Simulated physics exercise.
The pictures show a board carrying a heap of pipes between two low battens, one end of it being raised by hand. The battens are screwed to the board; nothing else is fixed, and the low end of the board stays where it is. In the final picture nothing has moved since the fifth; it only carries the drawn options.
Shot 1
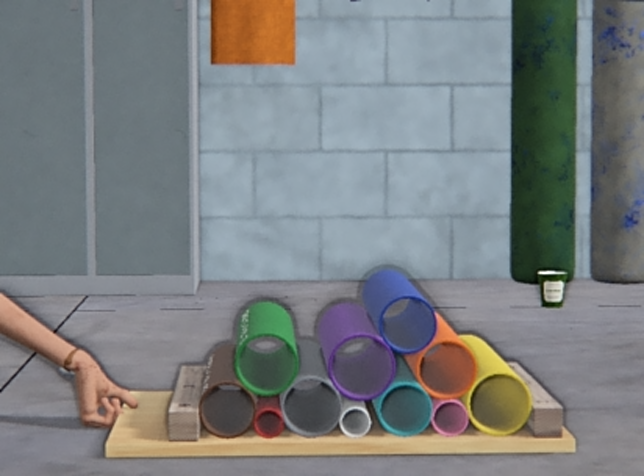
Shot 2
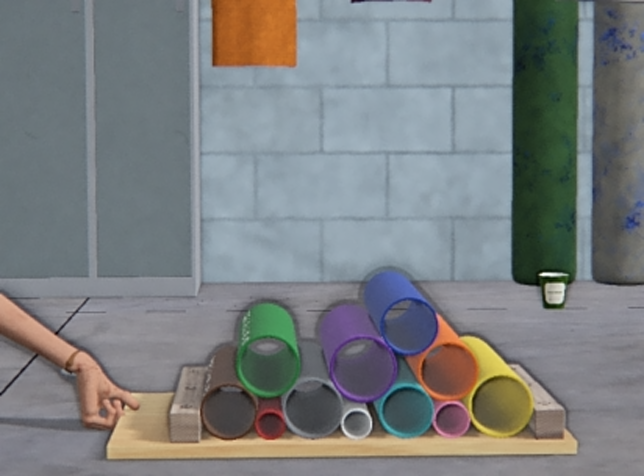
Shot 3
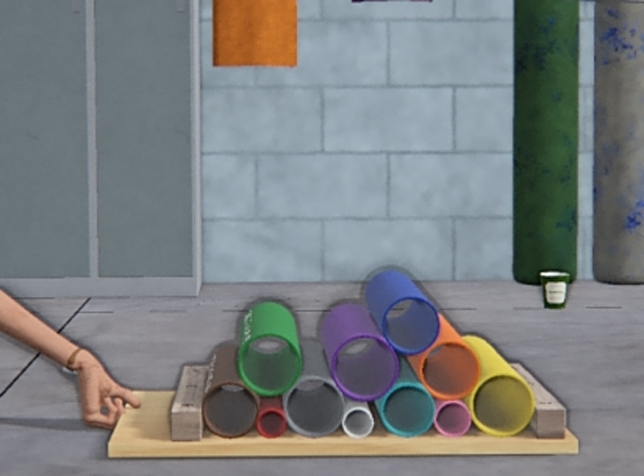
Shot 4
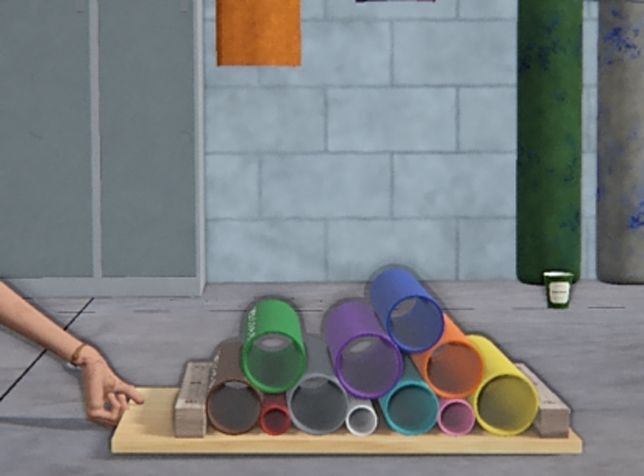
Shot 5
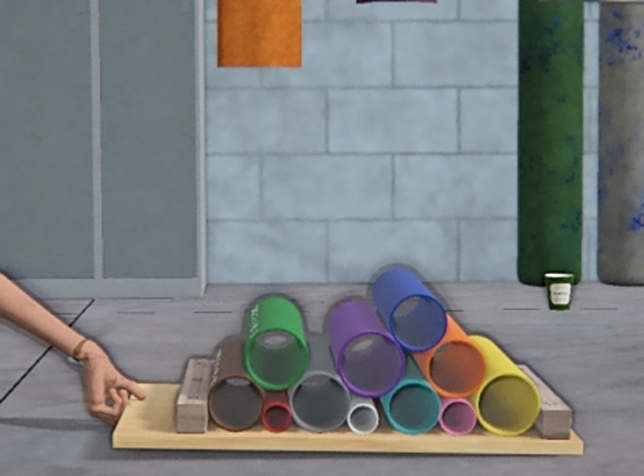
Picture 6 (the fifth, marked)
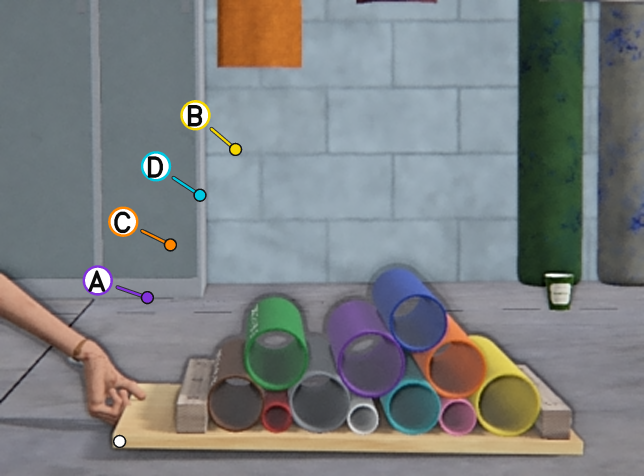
In a room with a pale block wall, a hand held the left end of a wooden board stacked with colourful pipes between two low blocks, and the pipes stayed put as the view barely shifted.
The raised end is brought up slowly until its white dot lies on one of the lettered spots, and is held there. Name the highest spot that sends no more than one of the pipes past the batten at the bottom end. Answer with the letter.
Raise it to B.
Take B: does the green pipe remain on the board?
Yes, with B.
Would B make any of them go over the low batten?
Yes.
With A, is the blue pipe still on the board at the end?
Yes, with A.
On the marked copy, A at (147, 298); B at (236, 149); C at (170, 245); D at (200, 196); the white dot at (120, 442).
Following B. Soon after the start, board at 21°.
Later, board at 40°.
In the end, board at 41°, one over the low batten (blue).
As for the rest, A none over the low batten; C none over the low batten; D one over the low batten (blue).
